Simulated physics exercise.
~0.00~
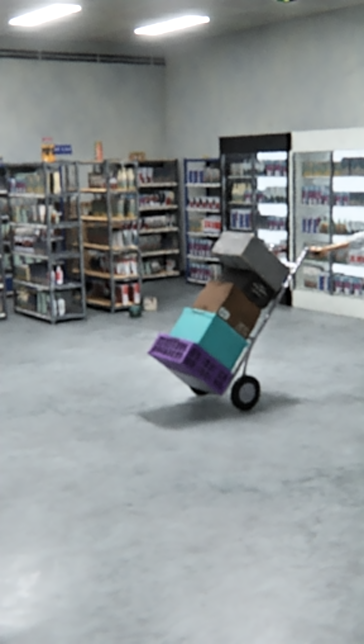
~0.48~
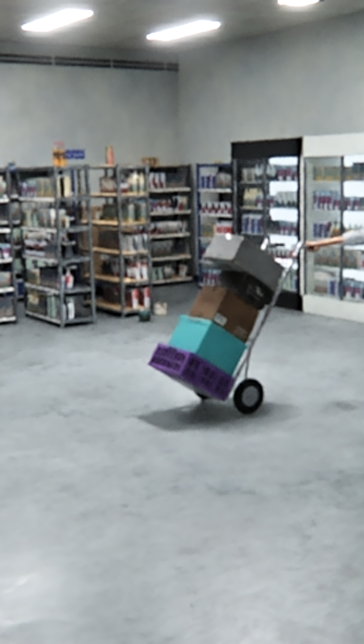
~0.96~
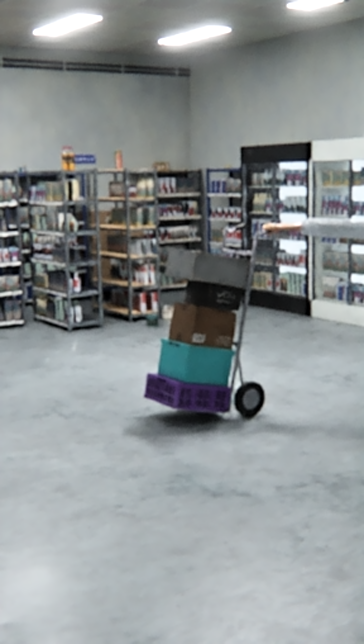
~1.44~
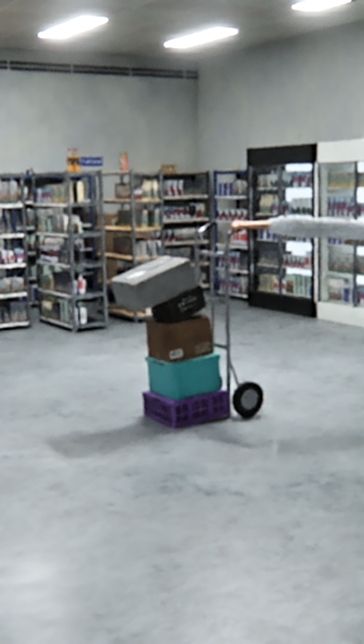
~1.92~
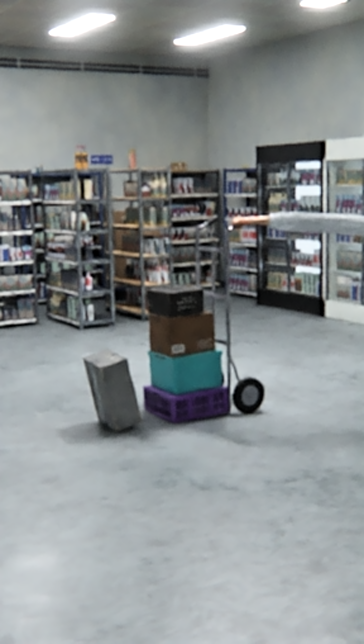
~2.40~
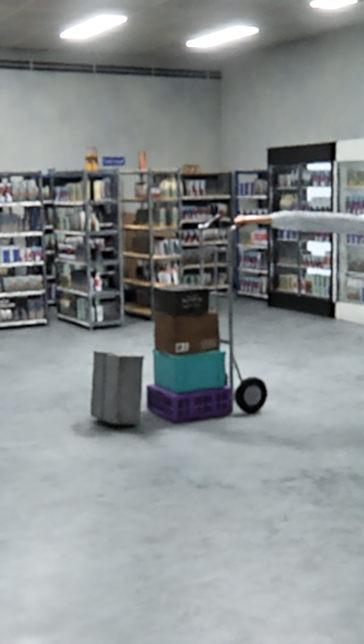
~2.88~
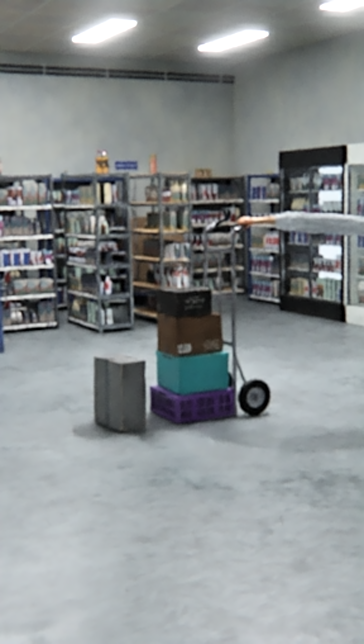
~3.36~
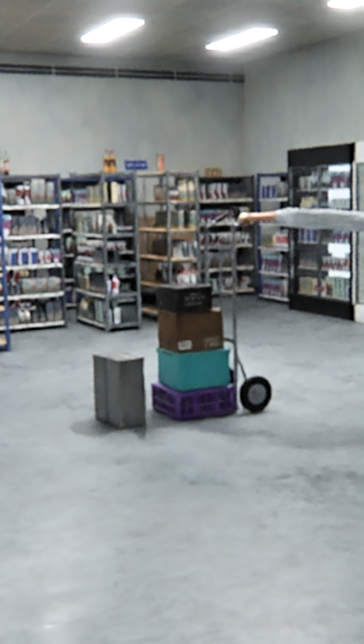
A hand truck stacked with a purple crate, turquoise tote, brown parcel, black box and grey box is swung upright by an outstretched arm in a shelf-lined storeroom; the grey box slides off to the left and lands on end on the floor, while the others stay stacked.
